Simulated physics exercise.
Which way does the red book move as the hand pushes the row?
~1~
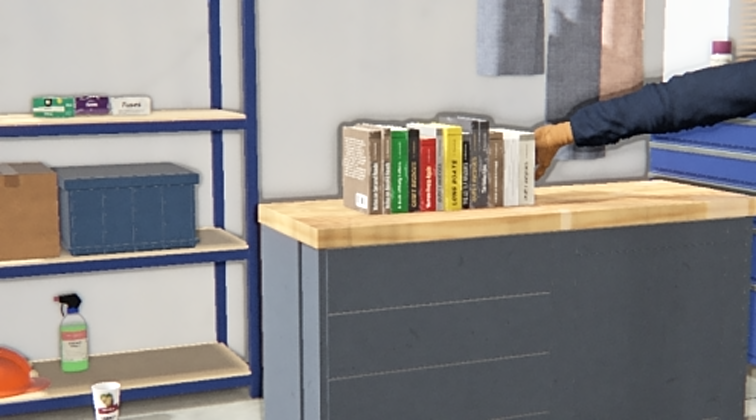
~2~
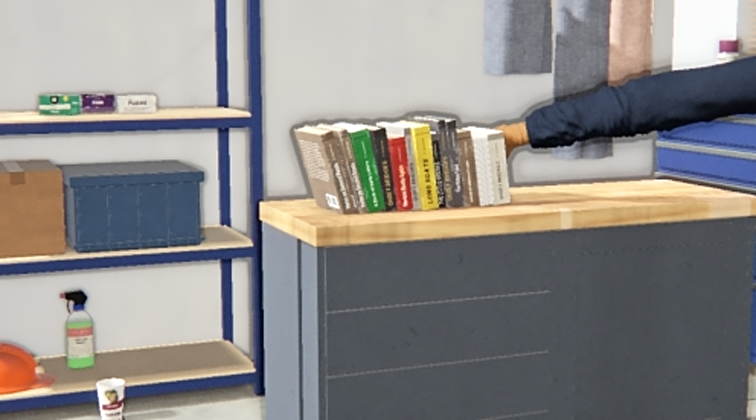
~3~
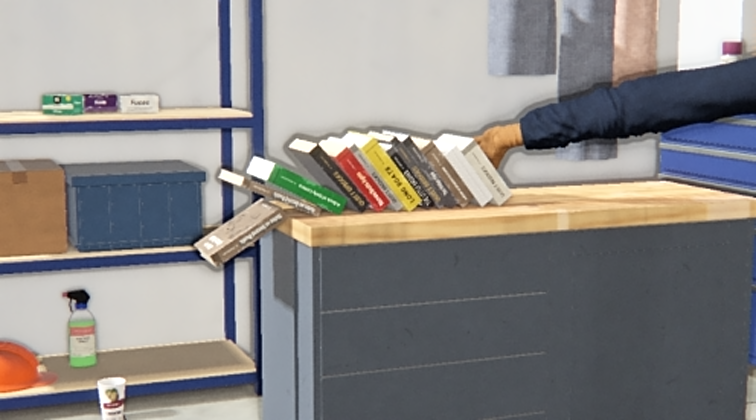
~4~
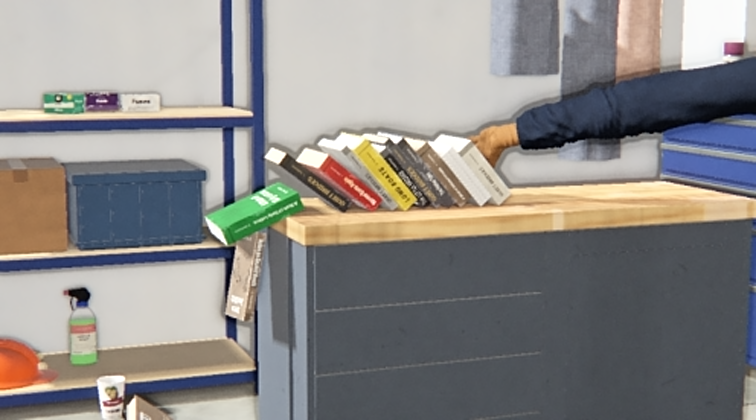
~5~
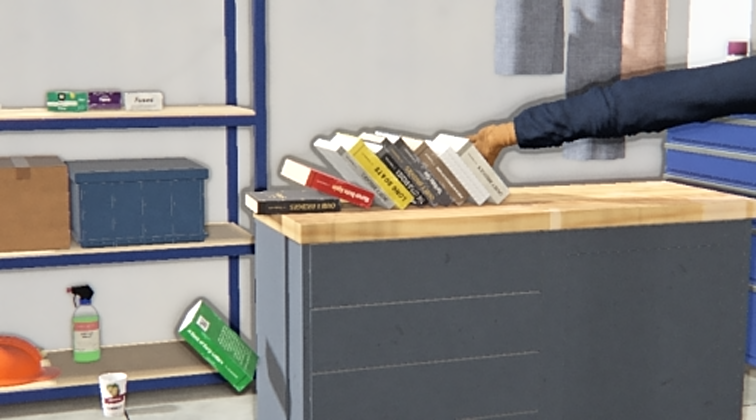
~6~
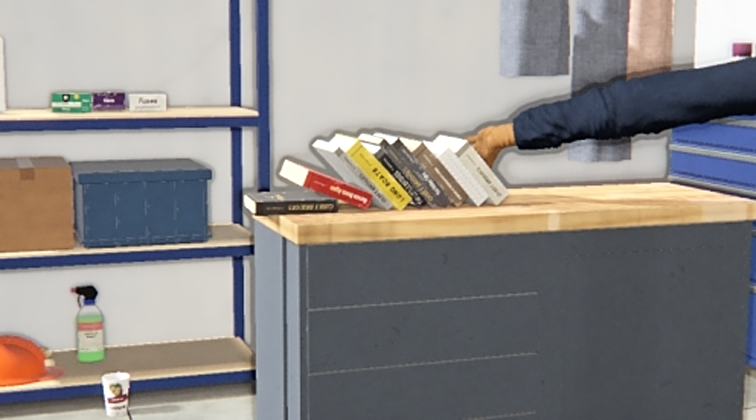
The red book moves to the left, leaning over as it goes.
A hand pushes a row of books left, tipping several off the worktop's edge.
